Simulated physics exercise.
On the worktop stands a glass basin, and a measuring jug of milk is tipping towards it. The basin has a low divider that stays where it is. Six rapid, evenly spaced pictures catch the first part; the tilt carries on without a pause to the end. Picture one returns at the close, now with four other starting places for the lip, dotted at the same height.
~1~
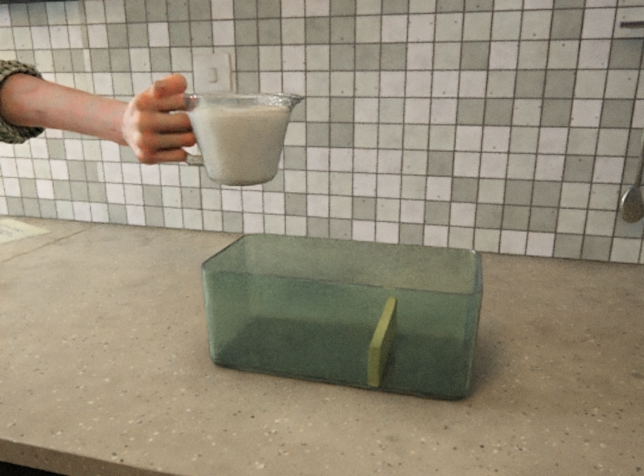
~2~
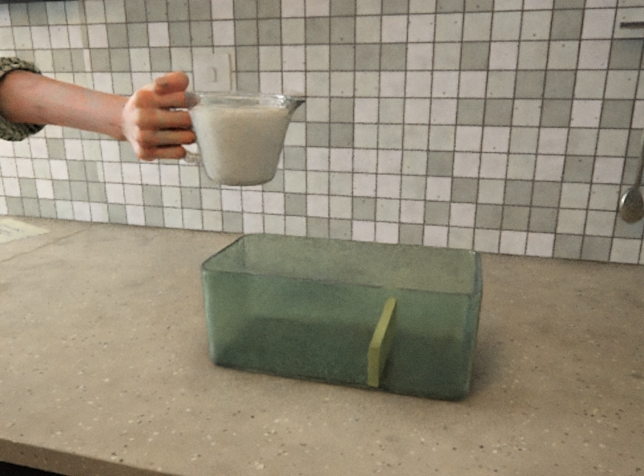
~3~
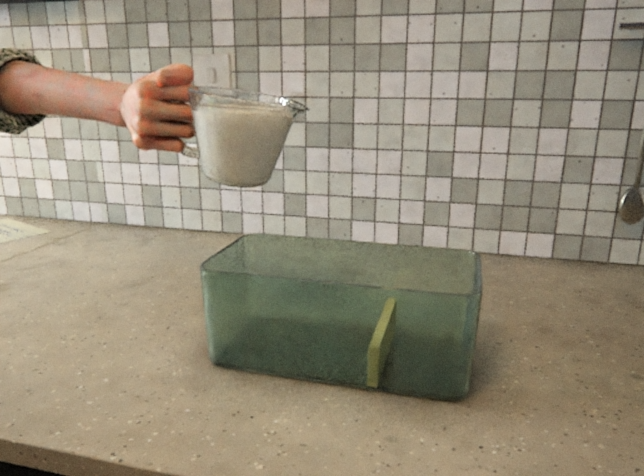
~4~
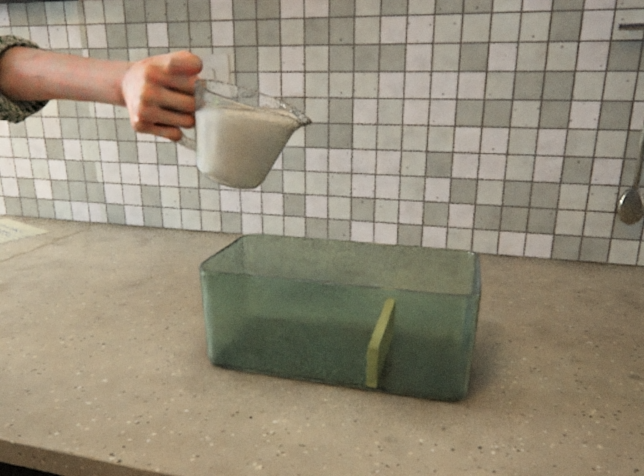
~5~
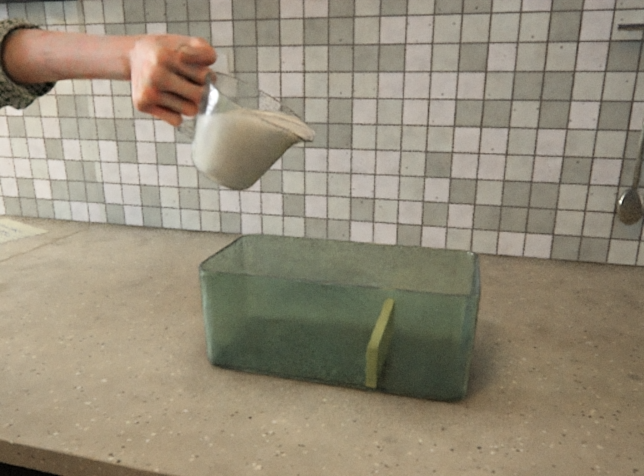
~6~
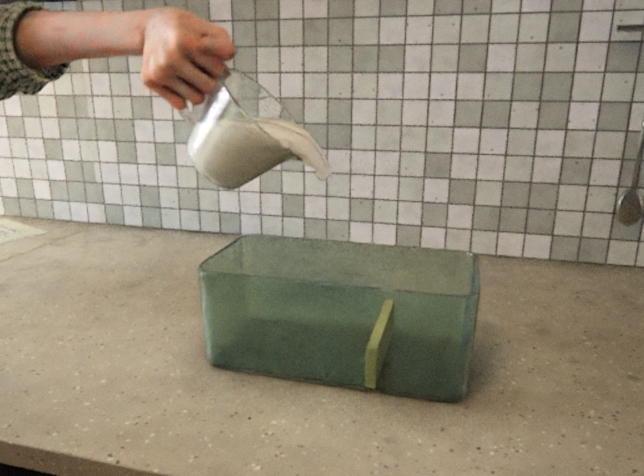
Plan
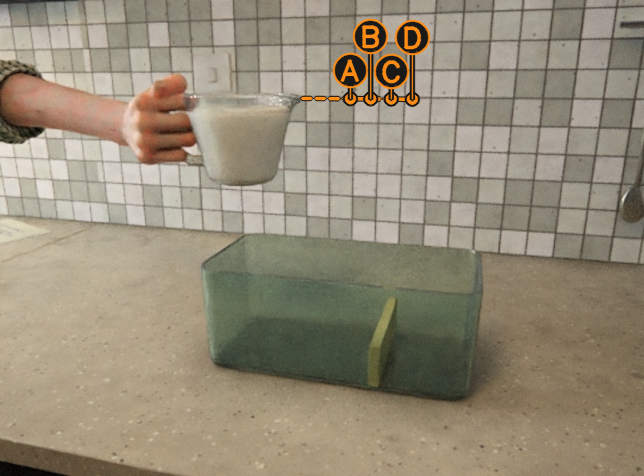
The footage shows a hand on the left holding a clear jug of milk above a greenish glass basin on a worktop, then steadily tilting the jug to the right until milk begins to run over its lip.
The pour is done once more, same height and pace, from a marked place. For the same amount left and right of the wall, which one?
Go for A.
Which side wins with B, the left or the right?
The right one.
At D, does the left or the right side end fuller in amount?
The right one.
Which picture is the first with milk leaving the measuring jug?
In picture 5.
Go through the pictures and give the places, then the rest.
Upright, lip at (302, 98); basin from (212, 360) to (470, 397); top of the wall at (385, 319); nothing has left yet.
Tipped about 2°, lip at (303, 101); nothing has left yet.
Tipped about 8°, lip at (307, 109); nothing has left yet.
Tipped about 18°, lip at (310, 123); nothing has left yet.
Tipped about 31°, lip at (311, 140); milk is over the lip, down to (311, 140).
Tipped about 46°, lip at (308, 160); milk is over the lip, down to (322, 178).
On the marked copy, A at (350, 98); B at (370, 98); C at (391, 99); D at (412, 99).
For place A, about 55 % ends left of the wall and 43 % right of it.
For place B, about 32 % ends left of the wall and 64 % right of it; 4 % is lost outside.
For place C, about 24 % ends left of the wall and 73 % right of it; 4 % is lost outside.
For place D, about 19 % ends left of the wall and 78 % right of it; 3 % is lost outside.
